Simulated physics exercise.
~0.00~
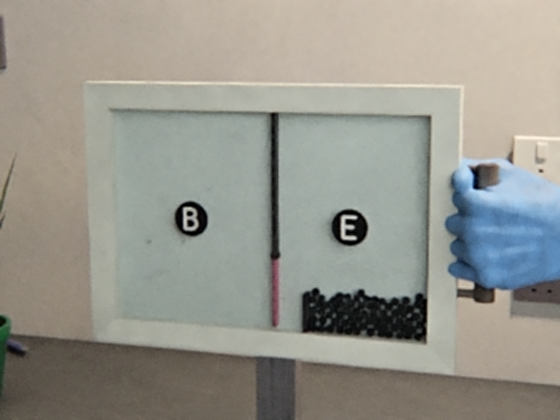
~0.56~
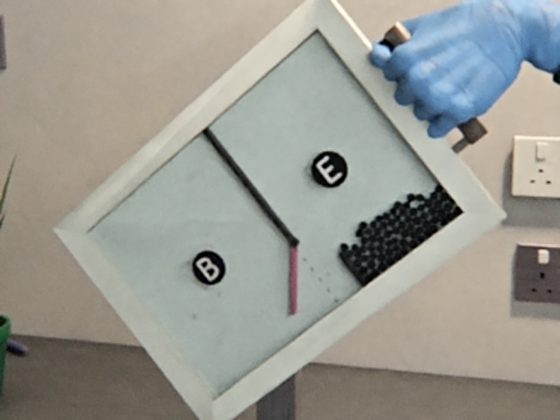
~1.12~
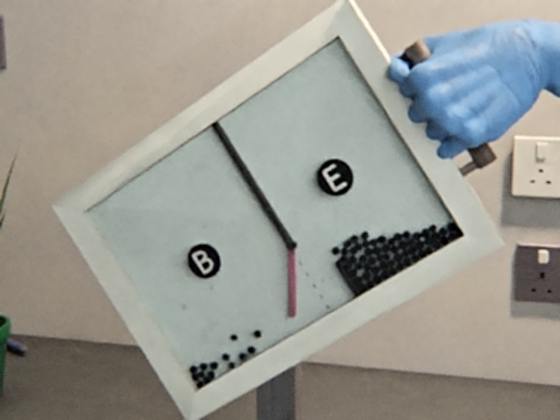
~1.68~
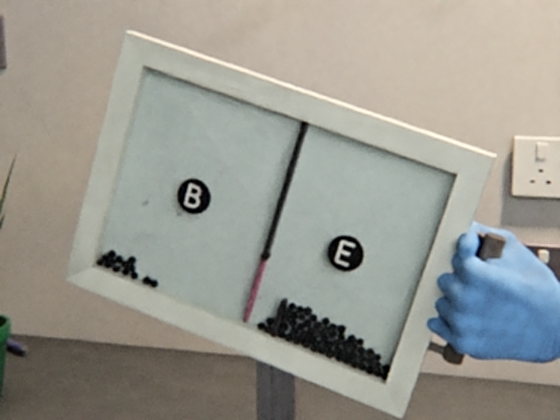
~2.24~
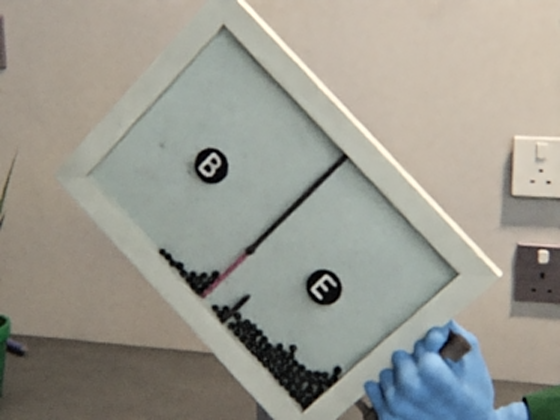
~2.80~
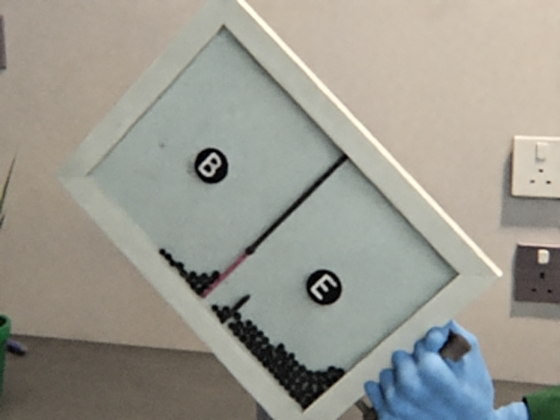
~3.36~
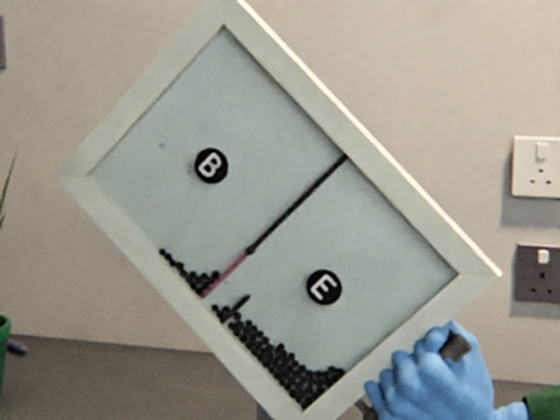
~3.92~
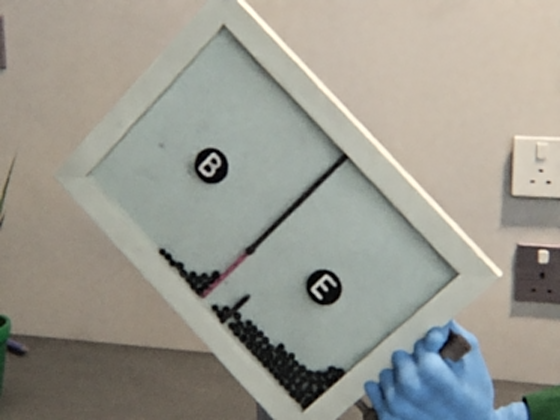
A shallow pale-framed box, its left side marked B and its right side E, faces a still camera before a plain wall, with black beads heaped at lower right. A dark divider ending in a pink flap separates the sides. A blue-gloved hand on the right handle tips the box anticlockwise, and the flap hangs open while some beads spill into B. The hand then swings the box back past level to a steep clockwise tilt, closing the flap. It ends held still, with a small group of beads in B and most in E.
